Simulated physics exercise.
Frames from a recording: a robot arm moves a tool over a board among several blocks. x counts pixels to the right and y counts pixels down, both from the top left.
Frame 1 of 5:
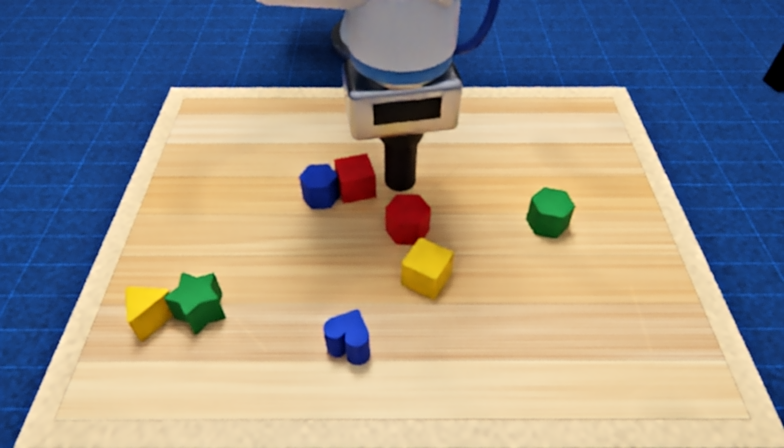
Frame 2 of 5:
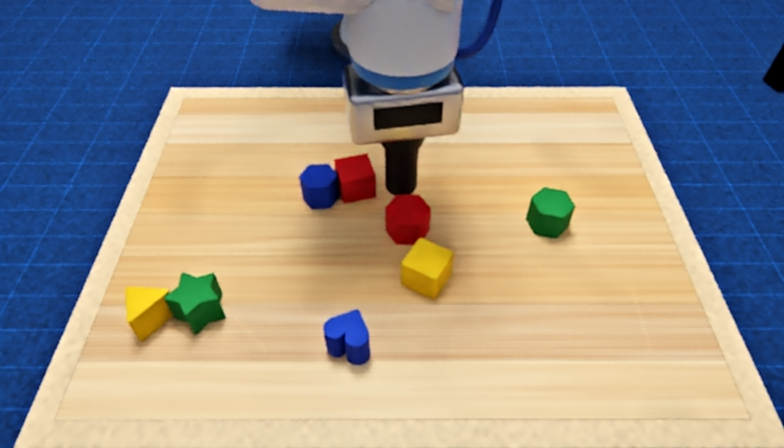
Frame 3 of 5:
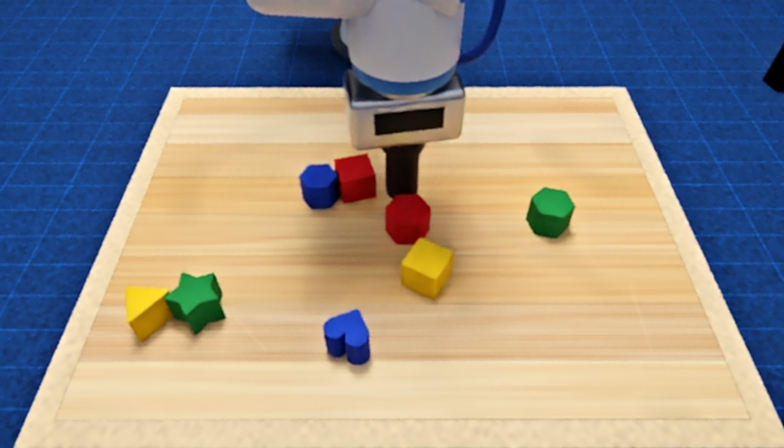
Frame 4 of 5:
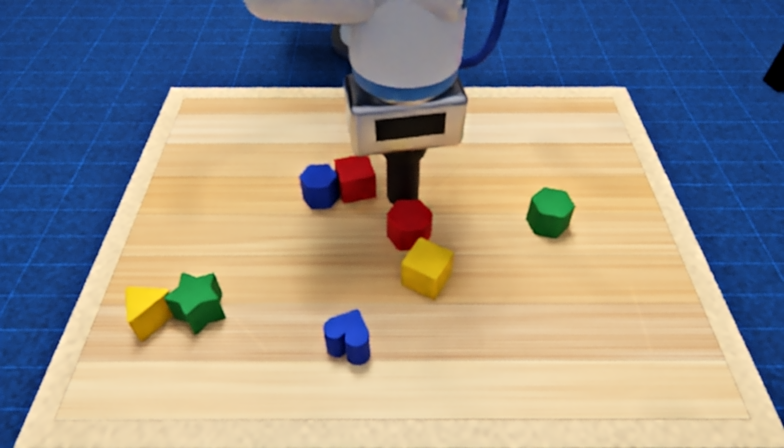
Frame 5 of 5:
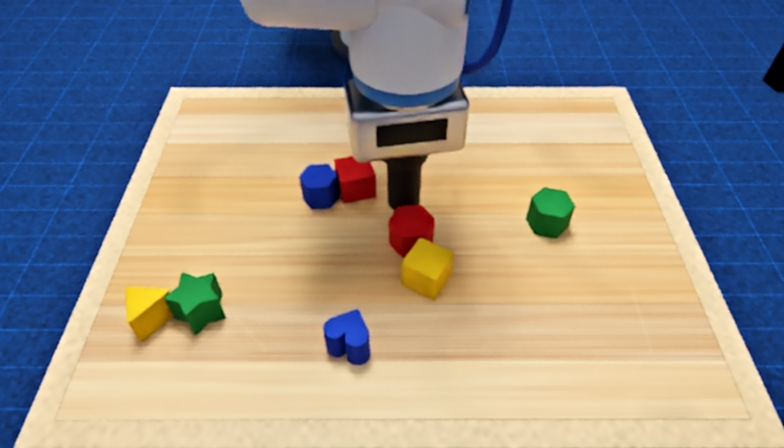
In this clip, a robot arm lowers its dark tool slightly toward the viewer over a wooden board of colored blocks, then nudges the red hexagonal block a short way toward the yellow four-sided block while the others stay still.
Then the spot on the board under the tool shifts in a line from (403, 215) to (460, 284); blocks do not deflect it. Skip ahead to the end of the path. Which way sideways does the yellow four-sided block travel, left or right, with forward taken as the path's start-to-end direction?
To the path's right.
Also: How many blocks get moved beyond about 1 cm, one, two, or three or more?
I predict two.
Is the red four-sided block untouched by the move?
Final answer: Yes.
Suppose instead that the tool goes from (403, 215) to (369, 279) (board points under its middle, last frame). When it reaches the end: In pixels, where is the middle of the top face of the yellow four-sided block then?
It is going to be at (444, 275).
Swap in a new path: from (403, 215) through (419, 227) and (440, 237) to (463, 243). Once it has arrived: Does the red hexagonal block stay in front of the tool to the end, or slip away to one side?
My answer is that the red hexagonal block has slipped off.
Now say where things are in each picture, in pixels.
The first picture shows tip of the tool (400, 181), middles of tops, red four-sided block (355, 167), red hexagonal block (408, 208), yellow four-sided block (428, 258).
The second picture shows tool (401, 186), nothing pushed.
The third picture shows tool (402, 190), nothing pushed.
The fourth picture shows tool (403, 196), red hexagonal block (410, 214).
The fifth picture shows tool (404, 201), red four-sided block (355, 167), red hexagonal block (412, 220), yellow four-sided block (428, 258).
On the path given first. One third of the way, tool (423, 224); red hexagonal block (423, 245), turned 20° clockwise; yellow four-sided block (436, 284), turned 10° anticlockwise.
Two thirds of the way, tool (442, 246); red hexagonal block (420, 264), turned 45° clockwise; yellow four-sided block (434, 298), turned 45° anticlockwise.
At the end, tool (462, 272); red four-sided block unmoved; red hexagonal block (418, 268), turned 55° clockwise; yellow four-sided block (432, 305), turned 50° anticlockwise.
